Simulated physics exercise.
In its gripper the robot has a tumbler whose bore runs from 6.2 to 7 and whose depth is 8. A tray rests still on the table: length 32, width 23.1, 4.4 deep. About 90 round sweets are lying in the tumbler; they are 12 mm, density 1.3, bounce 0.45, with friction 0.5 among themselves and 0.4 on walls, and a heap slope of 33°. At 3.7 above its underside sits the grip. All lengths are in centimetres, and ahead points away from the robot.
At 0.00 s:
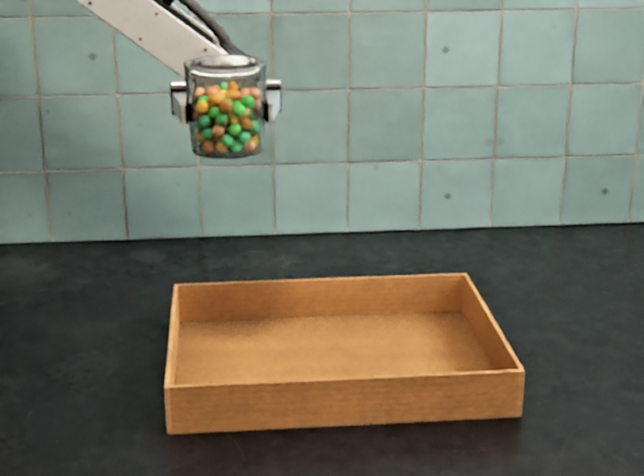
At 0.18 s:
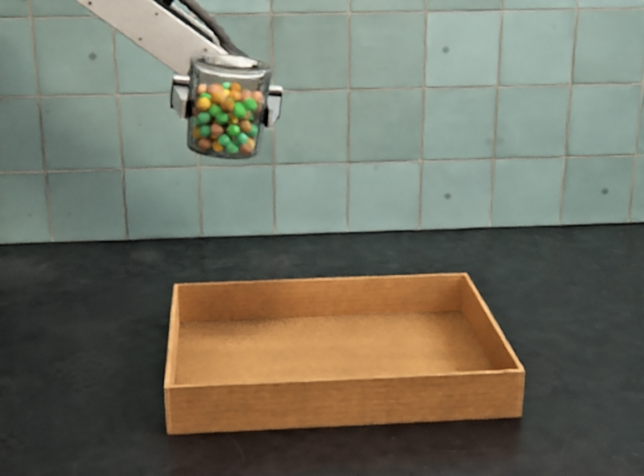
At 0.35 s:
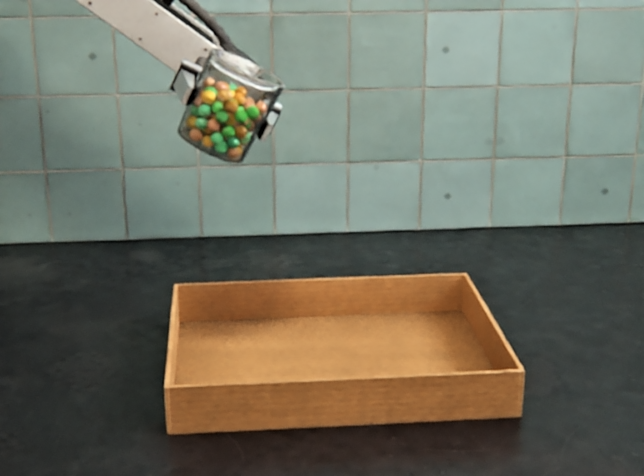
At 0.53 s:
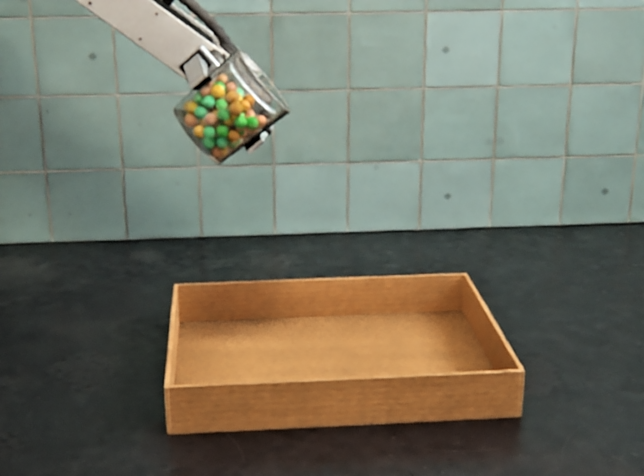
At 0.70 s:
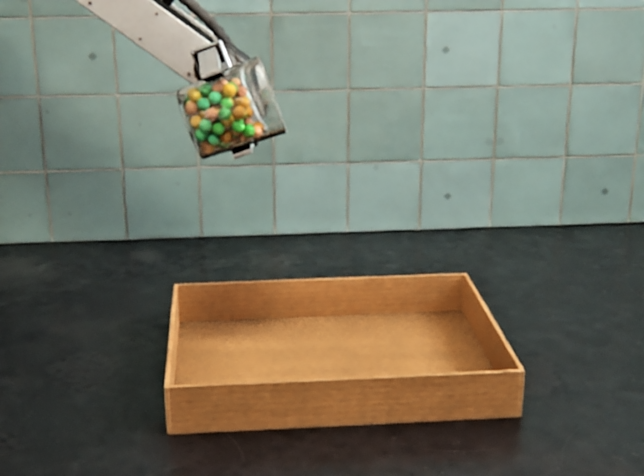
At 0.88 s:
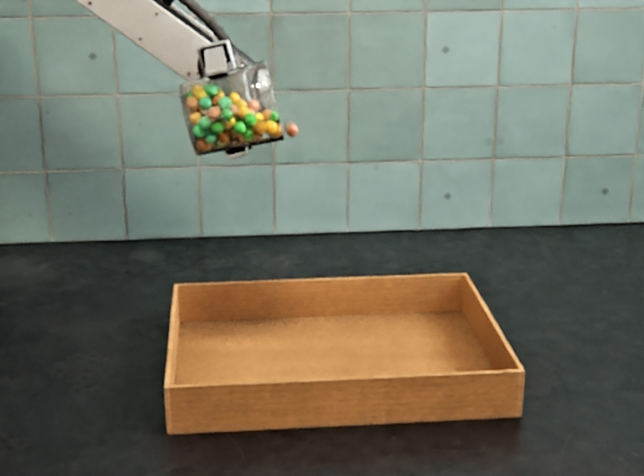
A robot arm reaching in from the upper left holds a clear tumbler of green, orange and yellow round sweets, tilting it steadily toward the right until it lies nearly on its side. The sweets shift along the glass toward the opening, and one orange-pink sweet emerges past the rim. Below, an empty wooden tray rests on a dark tabletop before pale teal tiles, seen from a fixed, slightly raised view.
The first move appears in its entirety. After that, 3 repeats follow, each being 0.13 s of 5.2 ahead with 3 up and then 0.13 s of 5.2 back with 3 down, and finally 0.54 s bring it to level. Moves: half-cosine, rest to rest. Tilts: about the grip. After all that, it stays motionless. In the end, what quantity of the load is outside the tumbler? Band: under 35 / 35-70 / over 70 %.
Over 70 %.
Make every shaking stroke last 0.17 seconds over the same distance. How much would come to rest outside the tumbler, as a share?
In that case about 90 in a hundred.
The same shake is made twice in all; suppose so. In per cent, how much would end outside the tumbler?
Approx. 100 per cent.
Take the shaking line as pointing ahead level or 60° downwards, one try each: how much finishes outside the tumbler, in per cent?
About 95 and 20 per cent.
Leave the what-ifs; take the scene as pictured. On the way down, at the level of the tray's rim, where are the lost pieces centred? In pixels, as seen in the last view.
Around (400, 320).
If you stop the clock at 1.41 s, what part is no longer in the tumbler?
Roughly 100 percent is out.
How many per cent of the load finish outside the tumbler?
About 100 %.
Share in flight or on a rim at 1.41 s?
Some 11 percent.
After 1.41 s, tilted 78° forward, highest piece 25 above the table; 80 in the tray, 1 in the tumbler, 10 in flight or on a rim.
After 1.94 s, tilted 38° forward, highest piece 2 above the table; 89 in the tray, 2 on the table or floor.
After 2.40 s, level, highest piece 2 above the table; 89 in the tray, 2 on the table or floor.
After 3.45 s, level, highest piece 2 above the table; 89 in the tray, 2 on the table or floor.
In the end, 89 in the tray, 2 on the table or floor. That is 100 % outside the tumbler.
